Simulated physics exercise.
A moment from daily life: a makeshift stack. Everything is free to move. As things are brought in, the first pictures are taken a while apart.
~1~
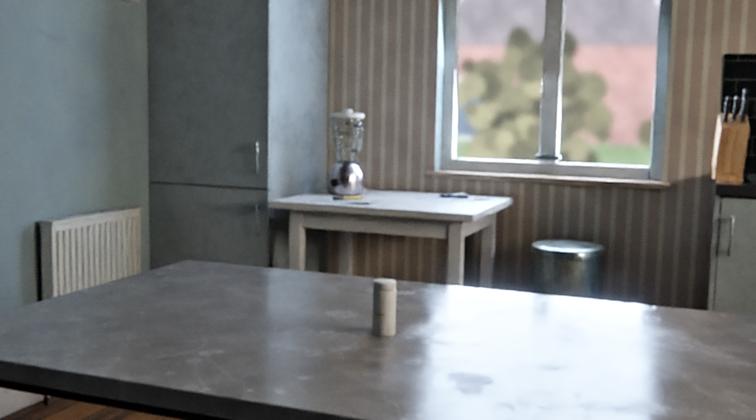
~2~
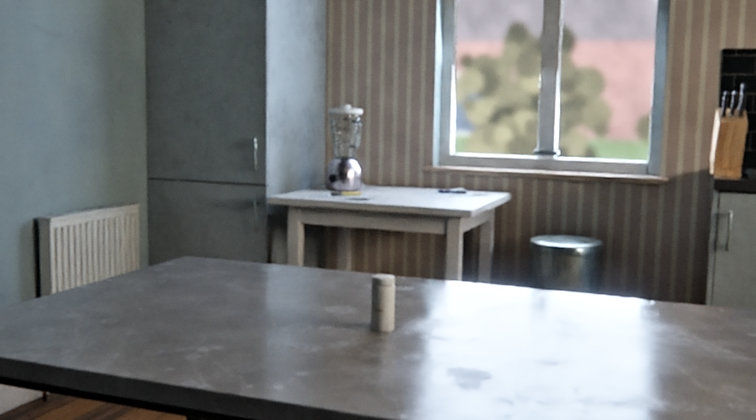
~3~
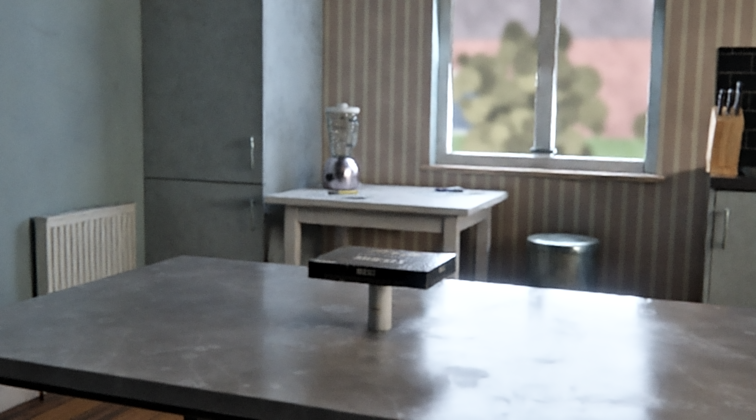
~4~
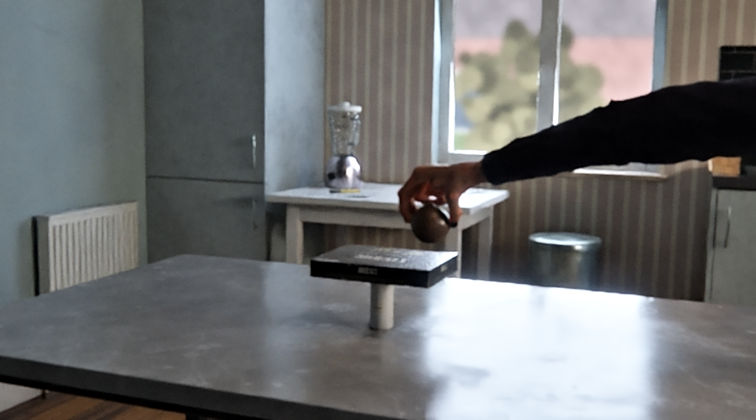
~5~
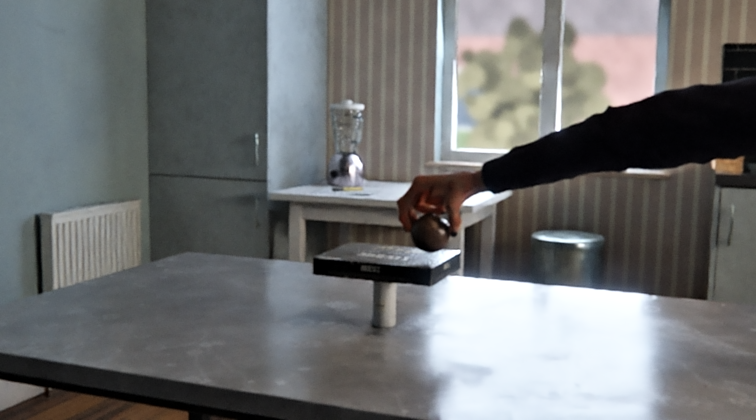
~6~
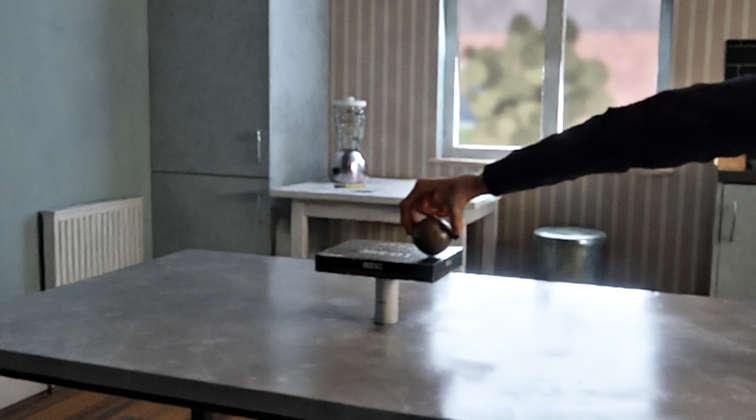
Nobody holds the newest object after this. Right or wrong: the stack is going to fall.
Right, it falls.
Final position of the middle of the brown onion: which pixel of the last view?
End position: Approximately (461, 313).
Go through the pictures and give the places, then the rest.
In the first picture, the last thing is not in view yet; white shaker (384, 307).
In the second picture, the last thing is not in view yet; white shaker (383, 303).
In the third picture, the last thing is not in view yet; white shaker (380, 302).
The fourth picture shows coming down; brown onion (431, 224); white shaker (382, 300).
The fifth picture shows coming down; brown onion (430, 233); white shaker (384, 298).
The sixth picture shows set down, still held; brown onion (432, 236); white shaker (387, 295).
Then, 0.30 s later than the last frame, brown onion now fallen; black packet tilted by 68°.
Then, 0.60 s later than the last frame, black packet upside down.
When it is over, fallen, brown onion and black packet; white shaker as before. End places, in pixels of the last picture, brown onion near (462, 314). The stack gives way.
